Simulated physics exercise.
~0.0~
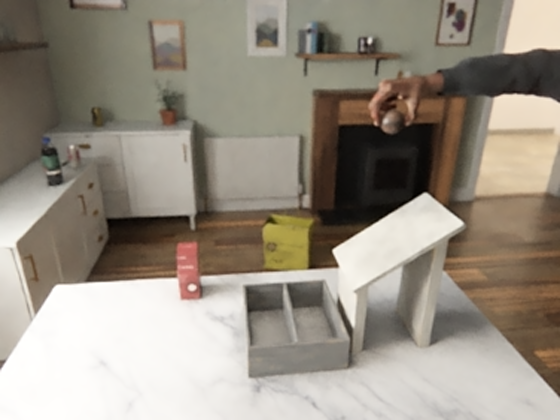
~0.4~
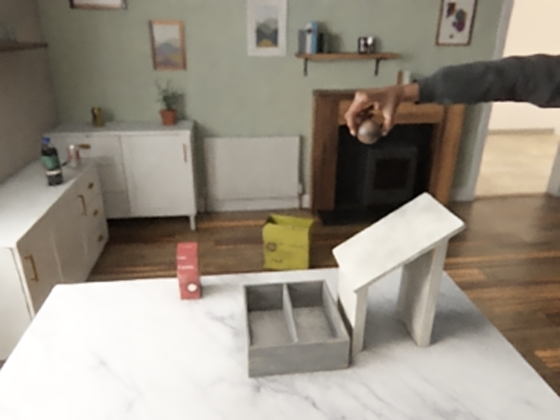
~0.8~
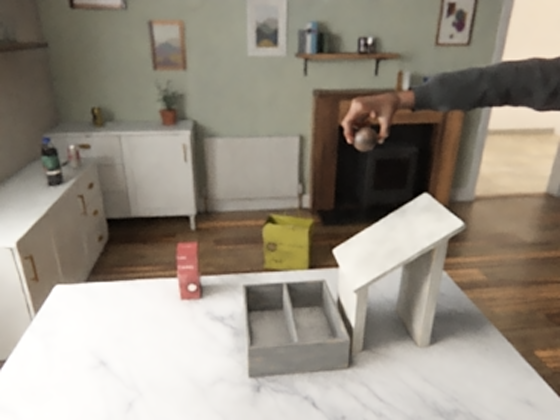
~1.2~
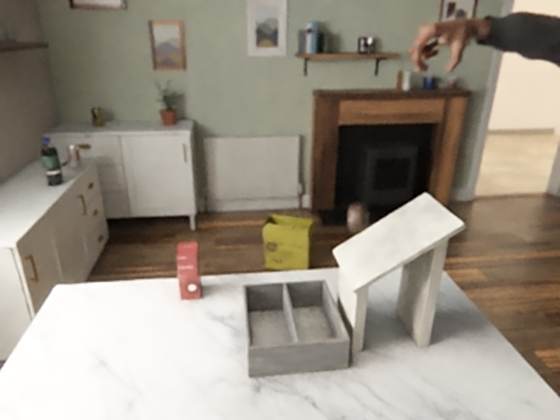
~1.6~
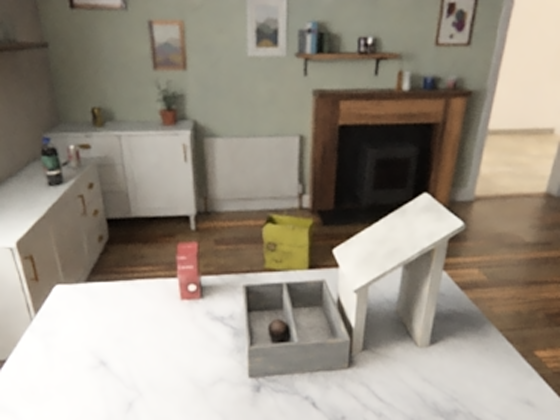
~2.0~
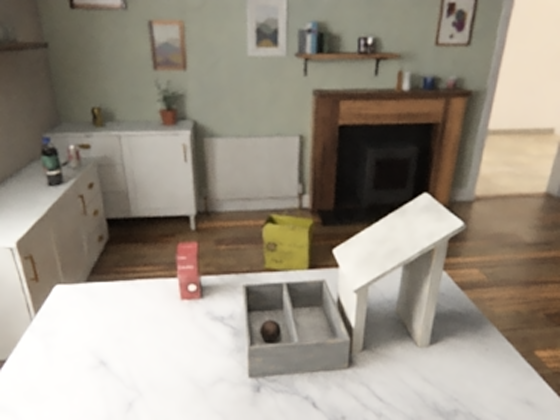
At the start, a hand holds a brown ball in the air above a marble-topped table, where a sloping pale board stands beside a grey tray with two bays and a red carton sits to the left. The hand shifts left and slightly down with the ball. It then lets go and draws back to the right as the ball drops toward the board. The ball next appears lower and further left, inside the tray's farther bay from the board. It moves slightly left and ends in that bay, with the red carton still standing in its place.
